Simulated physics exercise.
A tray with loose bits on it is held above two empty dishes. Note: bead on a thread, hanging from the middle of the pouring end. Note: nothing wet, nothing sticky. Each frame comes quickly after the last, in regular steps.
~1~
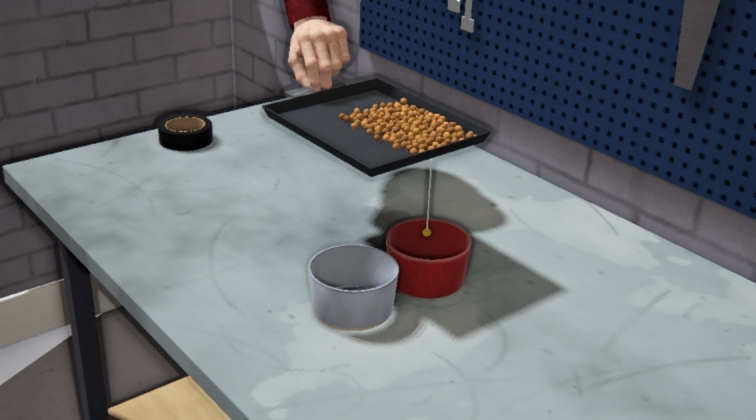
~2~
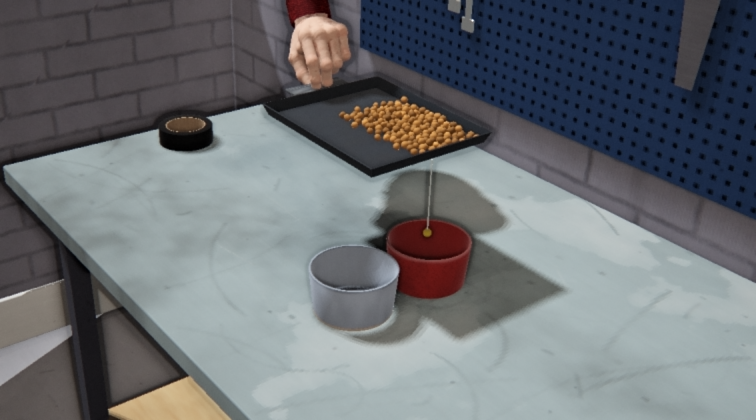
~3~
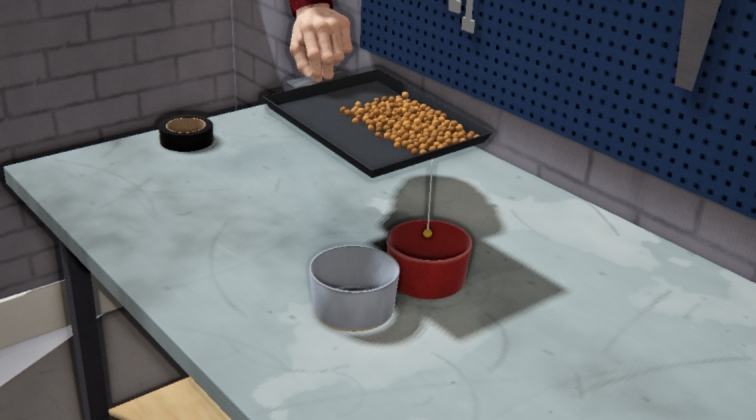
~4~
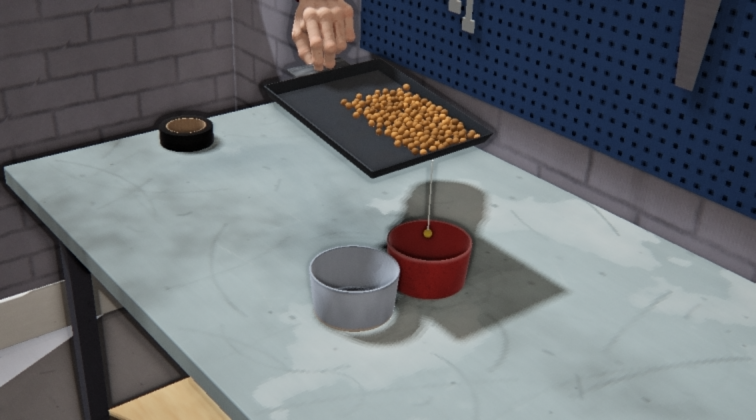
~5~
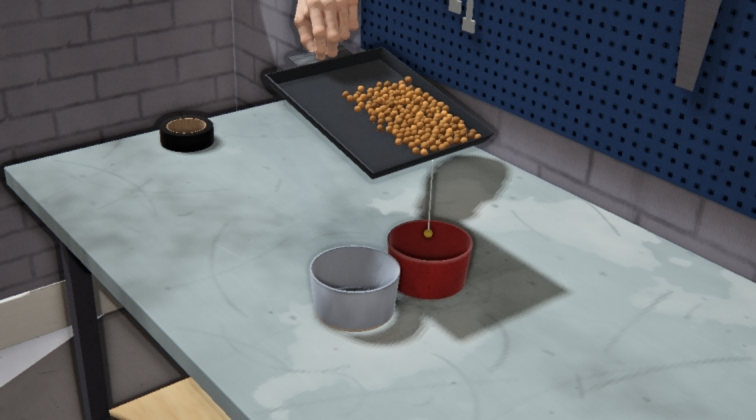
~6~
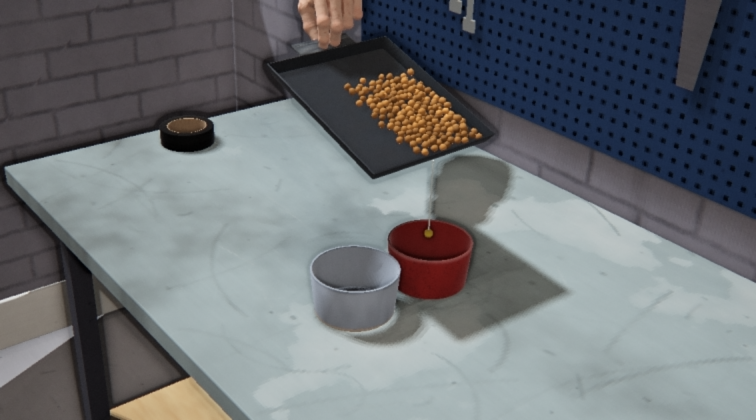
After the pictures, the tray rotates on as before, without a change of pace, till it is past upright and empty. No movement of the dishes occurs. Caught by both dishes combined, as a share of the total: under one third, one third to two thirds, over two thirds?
Under one third.
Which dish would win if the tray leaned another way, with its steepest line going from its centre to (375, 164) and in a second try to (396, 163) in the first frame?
Heading one - the leftward dish; heading two - the leftward dish.
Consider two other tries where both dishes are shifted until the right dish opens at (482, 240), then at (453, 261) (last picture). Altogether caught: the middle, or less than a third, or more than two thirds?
Above two thirds; beyond two thirds.
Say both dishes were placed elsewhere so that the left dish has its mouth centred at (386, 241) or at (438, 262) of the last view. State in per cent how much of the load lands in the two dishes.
Trial 1 0%, trial 2 70%.
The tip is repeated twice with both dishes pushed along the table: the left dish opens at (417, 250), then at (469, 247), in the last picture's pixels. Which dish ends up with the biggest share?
Placement one gives the one at left, placement two gives the one at left.
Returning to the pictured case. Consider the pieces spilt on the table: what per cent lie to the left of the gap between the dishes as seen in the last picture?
Near 10 per cent.
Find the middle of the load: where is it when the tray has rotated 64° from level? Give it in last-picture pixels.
The middle of the pieces shows up near (437, 139).
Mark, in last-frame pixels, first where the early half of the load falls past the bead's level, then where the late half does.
(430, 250) first, (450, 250) later.
Just after the last frame, tray tipped steeply; almost all on the tray; just a few outside both; about a tenth in the air.
A moment on, tray tipped past a quarter turn; about a tenth in the left dish; about a tenth in the right dish; roughly two thirds outside both; about a tenth in the air.
Further on, tray tipped past a quarter turn; about a tenth in the left dish; about a tenth in the right dish; the larger part outside both.
When it is over, tray tipped past a quarter turn; about a tenth in the left dish; about a tenth in the right dish; the larger part outside both.
